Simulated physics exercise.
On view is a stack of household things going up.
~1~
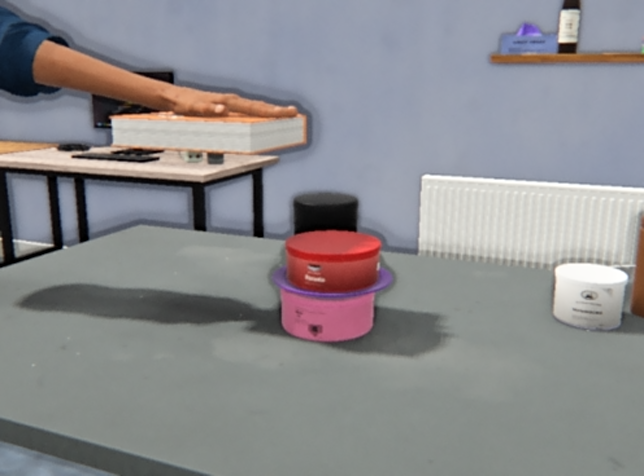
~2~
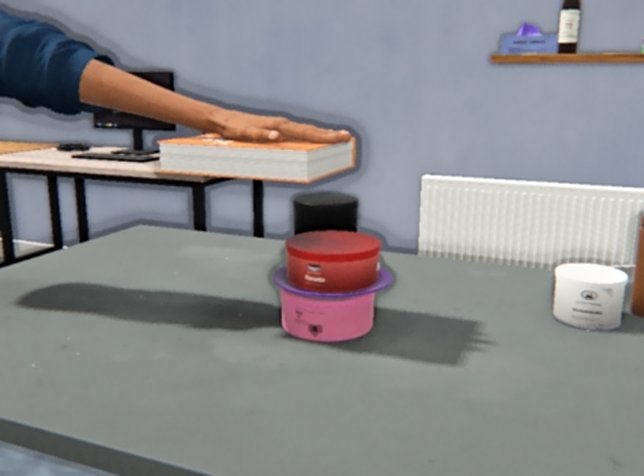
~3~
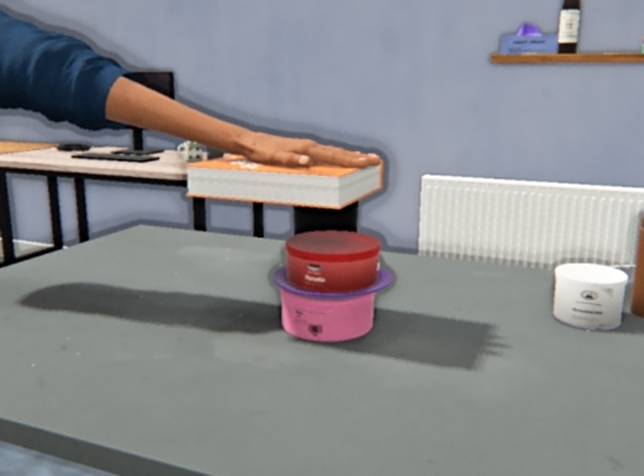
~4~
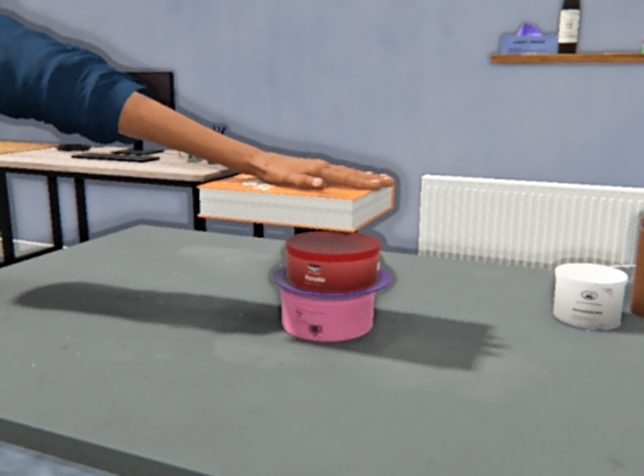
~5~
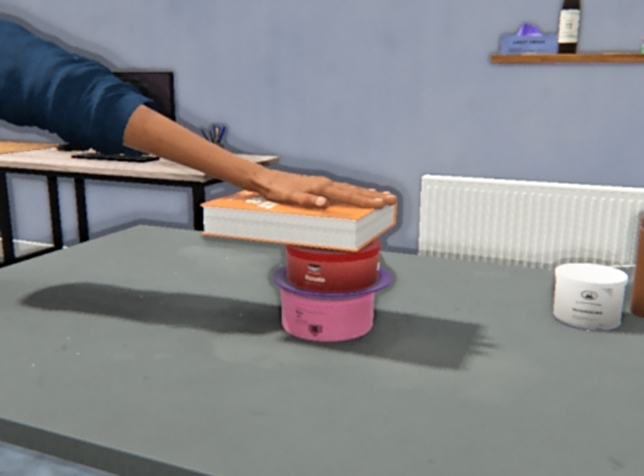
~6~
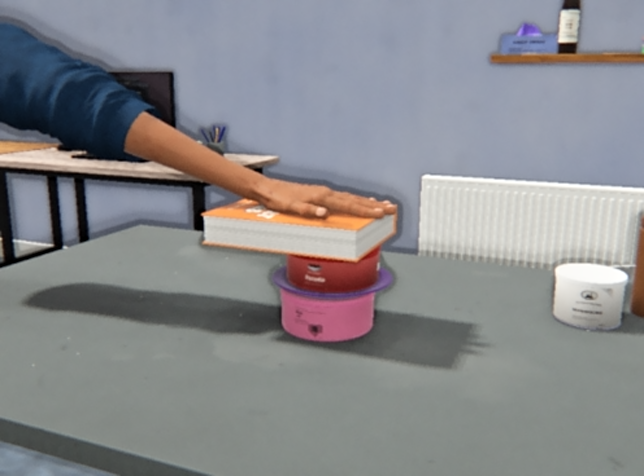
The clip shows a hand holding an orange book above a stack of a red tub on a pink tub on a gray table, moving it rightward, then lowering it onto the red tub, the hand still on the book.
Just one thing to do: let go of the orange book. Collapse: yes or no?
Collapse: No.
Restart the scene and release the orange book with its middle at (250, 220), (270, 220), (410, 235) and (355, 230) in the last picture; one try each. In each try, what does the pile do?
Going through the four cases in order, the pile tumbles down, then tumbles down, then tumbles down, and finally stands firm.
Then, 0.90 s later than the last frame, all is still.
Then, 2.00 s later than the last frame, orange book resting near (302, 224).
When it is over, all 6 as before. End places, in pixels of the last picture, orange book near (302, 224). The pile keeps its balance.
